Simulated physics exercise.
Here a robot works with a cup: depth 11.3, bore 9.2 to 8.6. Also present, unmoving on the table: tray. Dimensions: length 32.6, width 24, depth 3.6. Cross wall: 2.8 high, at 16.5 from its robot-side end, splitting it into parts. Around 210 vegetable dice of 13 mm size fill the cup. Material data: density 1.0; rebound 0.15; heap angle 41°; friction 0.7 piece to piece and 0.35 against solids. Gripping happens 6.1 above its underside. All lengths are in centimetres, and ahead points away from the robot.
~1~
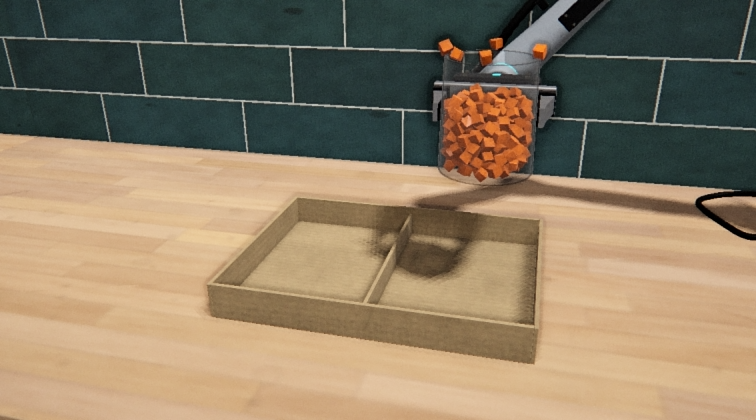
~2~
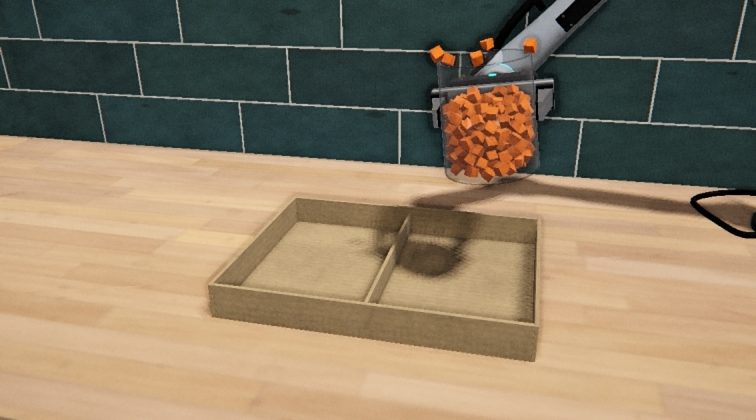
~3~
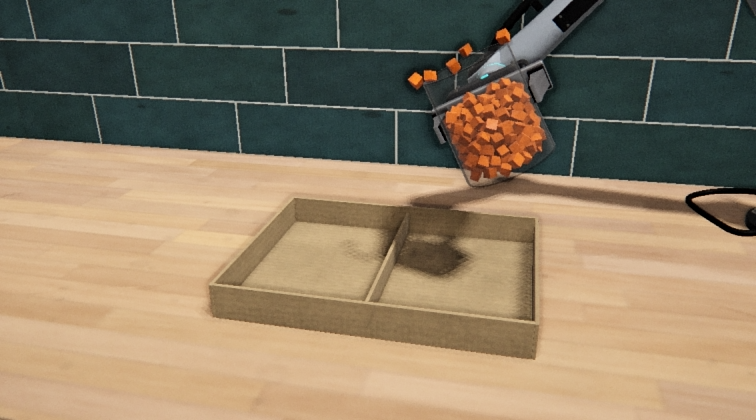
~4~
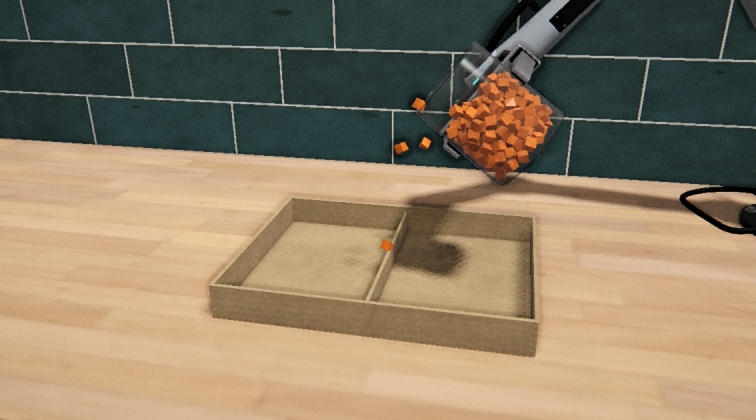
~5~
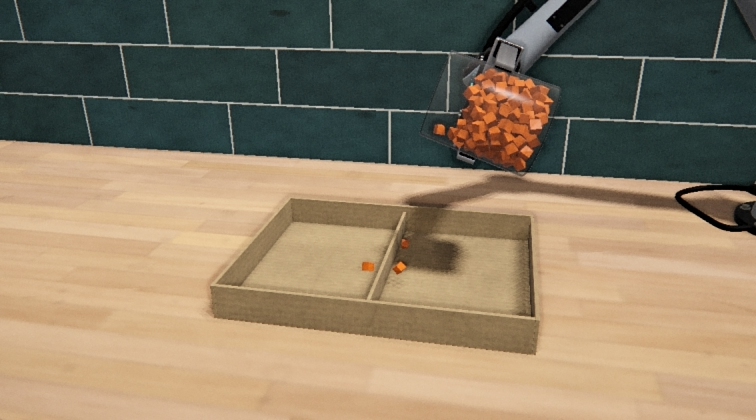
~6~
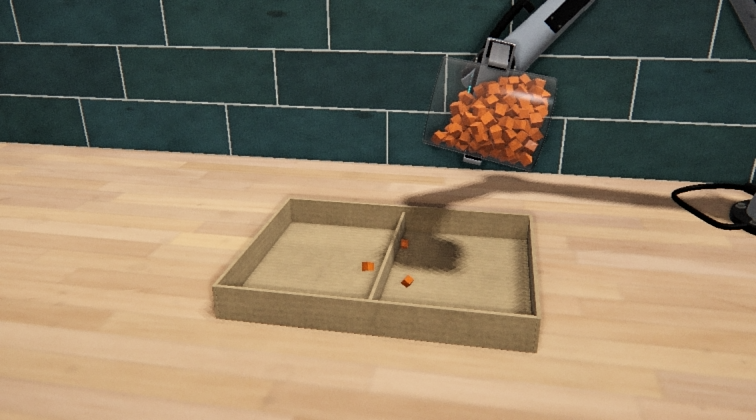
A robot arm held a clear cup heaped with orange cubes above a divided tray and tilted it steadily to the left, and a few cubes dropped into the tray on both sides of the divider.
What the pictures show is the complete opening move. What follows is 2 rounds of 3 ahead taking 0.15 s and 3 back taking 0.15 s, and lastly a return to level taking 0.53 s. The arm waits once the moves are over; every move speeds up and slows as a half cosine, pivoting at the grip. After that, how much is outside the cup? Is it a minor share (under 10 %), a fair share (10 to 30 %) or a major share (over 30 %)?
It is a minor share.
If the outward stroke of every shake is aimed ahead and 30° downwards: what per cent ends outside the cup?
About 5 per cent.
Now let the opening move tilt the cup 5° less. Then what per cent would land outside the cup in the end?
Then something close to 5 in a hundred.
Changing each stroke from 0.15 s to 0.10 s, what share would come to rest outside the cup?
I'd expect close to 20 per cent then.
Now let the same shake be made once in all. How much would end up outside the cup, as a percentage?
Probably about 5 in a hundred.
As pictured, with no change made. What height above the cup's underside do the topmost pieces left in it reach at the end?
Height at rest: About 11.0 centimetres.
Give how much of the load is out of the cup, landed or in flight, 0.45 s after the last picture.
About 5 in a hundred parts are out by then.
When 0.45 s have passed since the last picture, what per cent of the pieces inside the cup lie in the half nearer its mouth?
That share comes to roughly 35 percent.
Then, 0.45 s later, tilted 79° forward, highest piece 23 above the table; 205 in the cup, 5 in the robot-side part, 4 in the far-side part.
Then, 0.90 s later, tilted 30° forward, highest piece 24 above the table; 201 in the cup, 9 in the robot-side part, 4 in the far-side part.
Then, 1.33 s later, level, highest piece 26 above the table; 201 in the cup, 9 in the robot-side part, 4 in the far-side part.
Then, 2.38 s later, level, highest piece 26 above the table; 201 in the cup, 9 in the robot-side part, 4 in the far-side part.
At rest, 201 in the cup, 9 in the robot-side part, 4 in the far-side part. That is 6 % outside the cup.
